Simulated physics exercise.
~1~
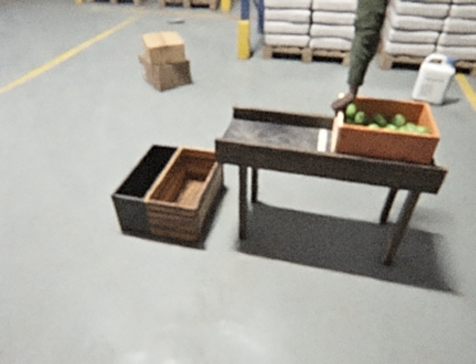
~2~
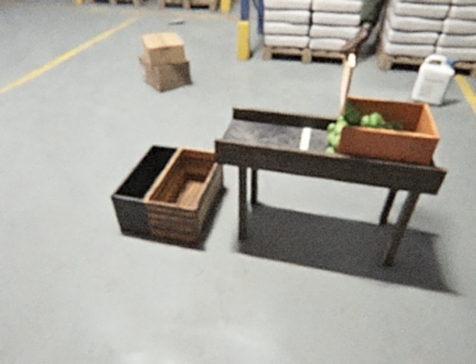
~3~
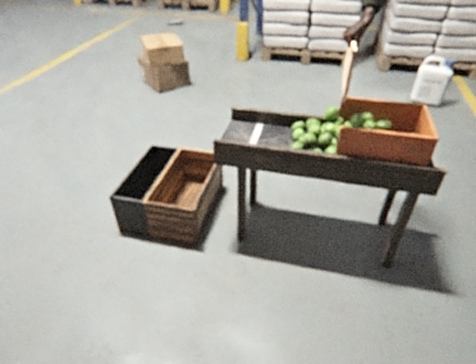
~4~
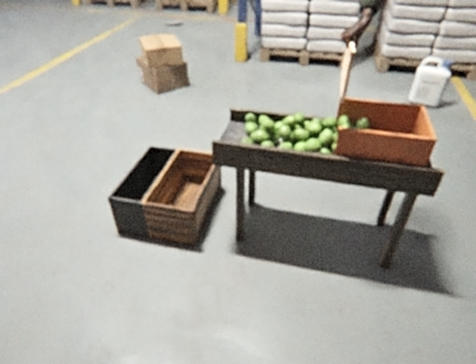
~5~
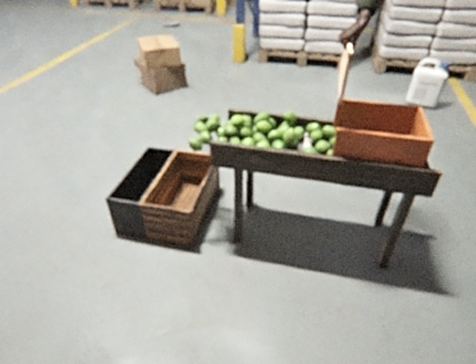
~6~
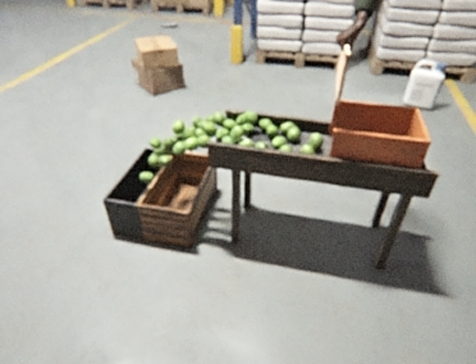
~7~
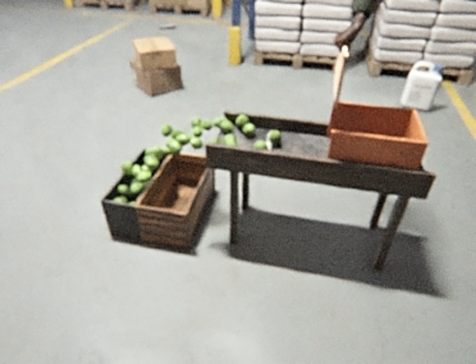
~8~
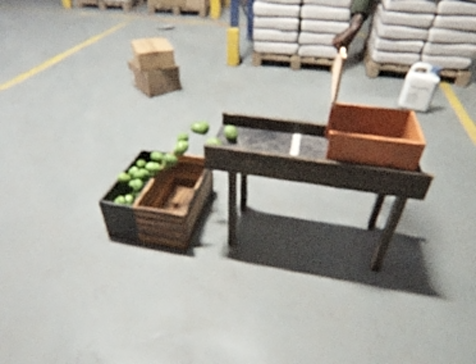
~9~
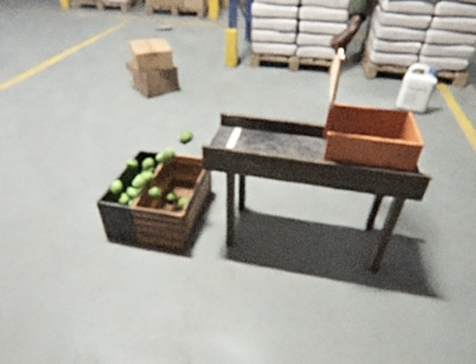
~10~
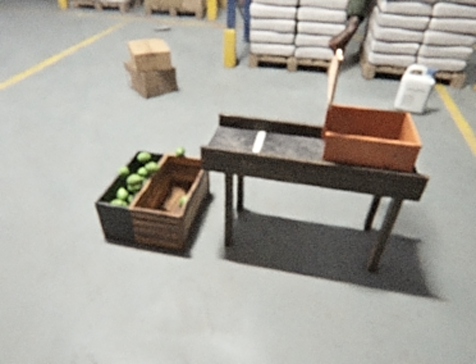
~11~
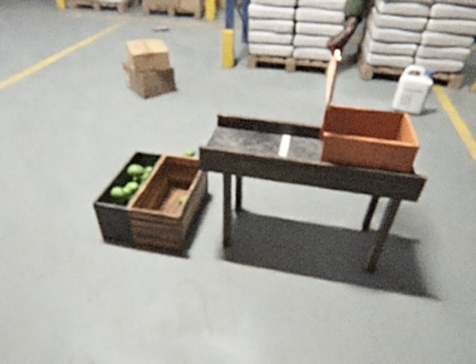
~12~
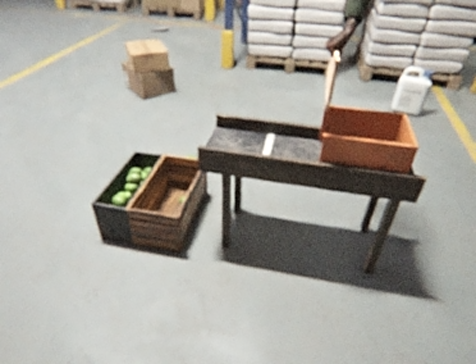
Green fruit rides the belt left from an orange pen and drops mostly into a black tub.
